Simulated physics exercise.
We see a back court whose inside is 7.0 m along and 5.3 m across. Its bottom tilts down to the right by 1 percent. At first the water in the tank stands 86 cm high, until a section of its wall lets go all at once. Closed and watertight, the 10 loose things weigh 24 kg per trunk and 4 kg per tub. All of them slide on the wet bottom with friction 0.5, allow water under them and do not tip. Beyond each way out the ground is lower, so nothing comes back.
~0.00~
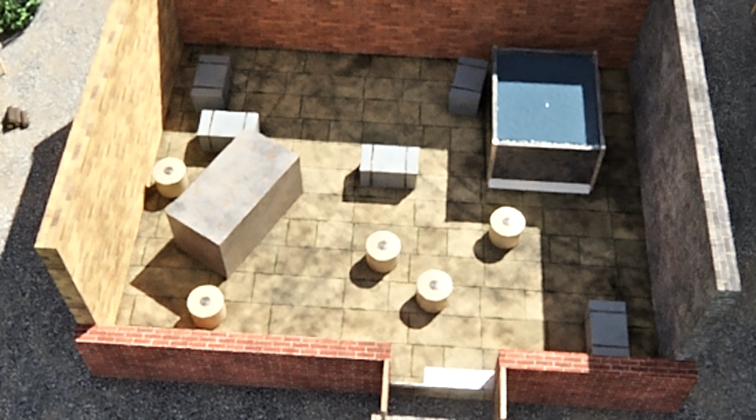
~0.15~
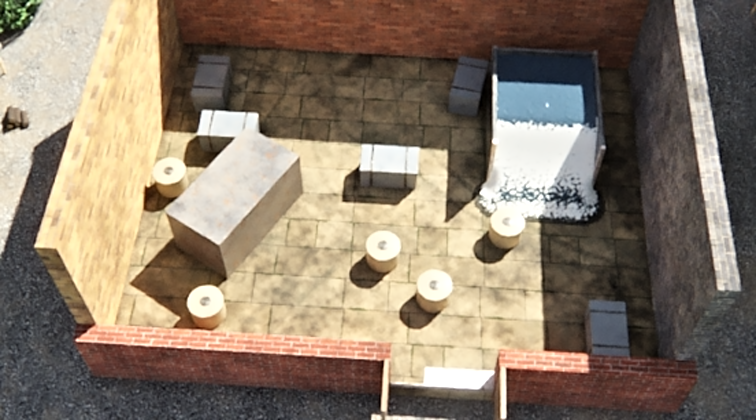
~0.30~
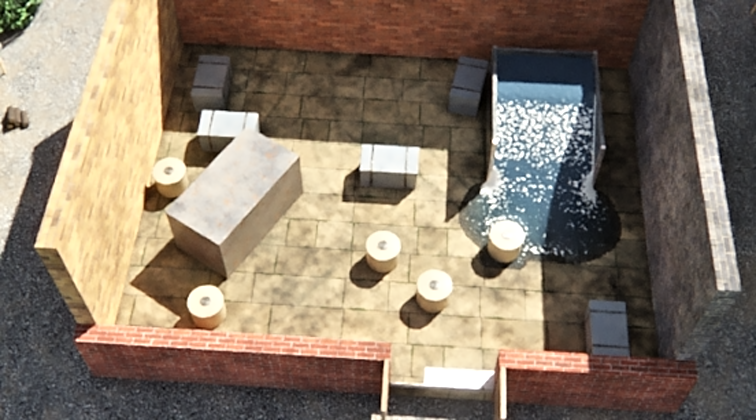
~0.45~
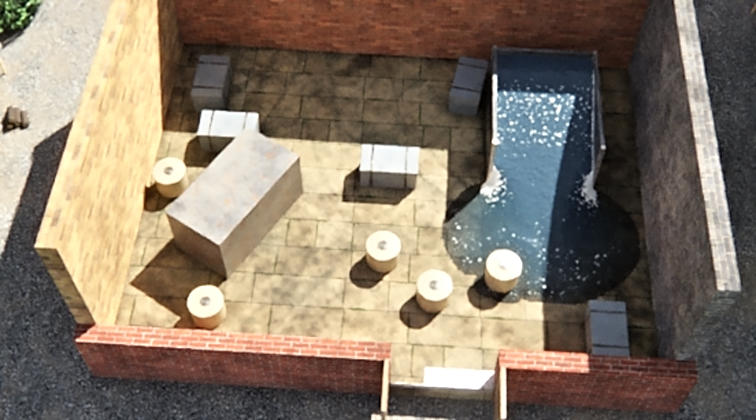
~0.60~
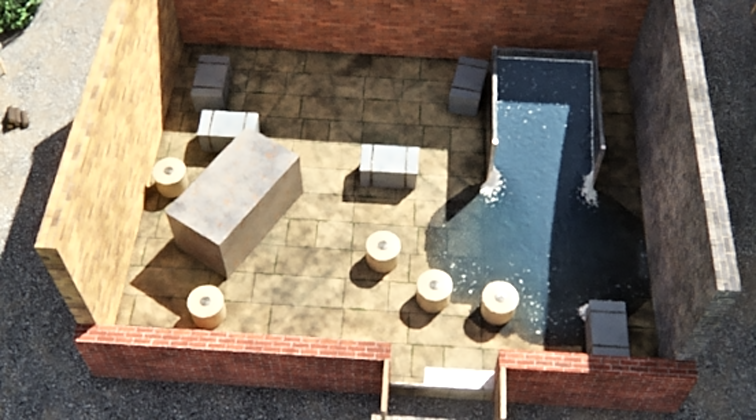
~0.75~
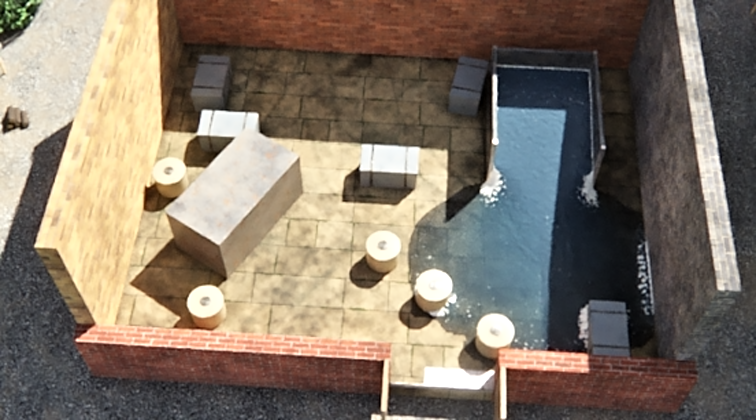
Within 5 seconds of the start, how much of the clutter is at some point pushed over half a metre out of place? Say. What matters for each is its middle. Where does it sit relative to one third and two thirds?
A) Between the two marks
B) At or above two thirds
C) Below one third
Between the two marks (A).
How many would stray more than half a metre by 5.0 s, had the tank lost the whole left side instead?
That would give 7.
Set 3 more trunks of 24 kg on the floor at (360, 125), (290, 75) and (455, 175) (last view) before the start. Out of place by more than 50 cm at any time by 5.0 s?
One after another they come out inside the limit, inside the limit, inside the limit.
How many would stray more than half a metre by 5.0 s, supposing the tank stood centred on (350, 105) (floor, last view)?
In that case the number is 8.
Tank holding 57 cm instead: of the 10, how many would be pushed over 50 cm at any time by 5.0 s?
Then 4 of them.
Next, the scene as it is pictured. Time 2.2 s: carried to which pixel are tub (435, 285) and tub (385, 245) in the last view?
I'd say close to (316, 323) and close to (335, 251).
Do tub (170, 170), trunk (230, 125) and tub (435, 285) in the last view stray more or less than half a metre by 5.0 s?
First falling below it, second falling below it, third exceeding it.
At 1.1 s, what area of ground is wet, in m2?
About 12 m2.
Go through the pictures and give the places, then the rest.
The first picture shows a tub at (507, 222) rests on the ground; a tub at (434, 285) rests on the ground; 2.4 m2 under water; 0 of 10 have shifted.
The second picture shows a tub at (507, 222) rests on the ground; a tub at (434, 285), on the bottom; water covers 3.4 m2; 0 of 10 have shifted.
The third picture shows a tub at (507, 235) rests on the ground, 22 cm from its start; a tub at (434, 285), on the bottom; water covers 4.6 m2; 1 of 10 have shifted.
The fourth picture shows a tub at (504, 265) rests on the ground, 70 cm from its start; a tub at (434, 285), on the bottom; 6.3 m2 under water; 1 of 10 have shifted.
The fifth picture shows a tub at (500, 297) rests on the ground, 118 cm from its start; a tub at (434, 285) rests on the ground; 8.2 m2 under water; 1 of 10 have shifted.
The sixth picture shows a tub at (495, 331), on the bottom, 166 cm from its start; a tub at (434, 285) rests on the ground; water covers 9.9 m2; 1 of 10 have shifted.
After 1.1 s 1 of 10 are over 50 cm from their spots; 1 afloat.
After 2.2 s 3 of 10 are over 50 cm from their spots; 2 afloat.
After 3.5 s 5 of 10 are over 50 cm from their spots; 2 afloat.
After 5.0 s 5 of 10 are over 50 cm from their spots, and 5 have been at some point; 2 afloat.
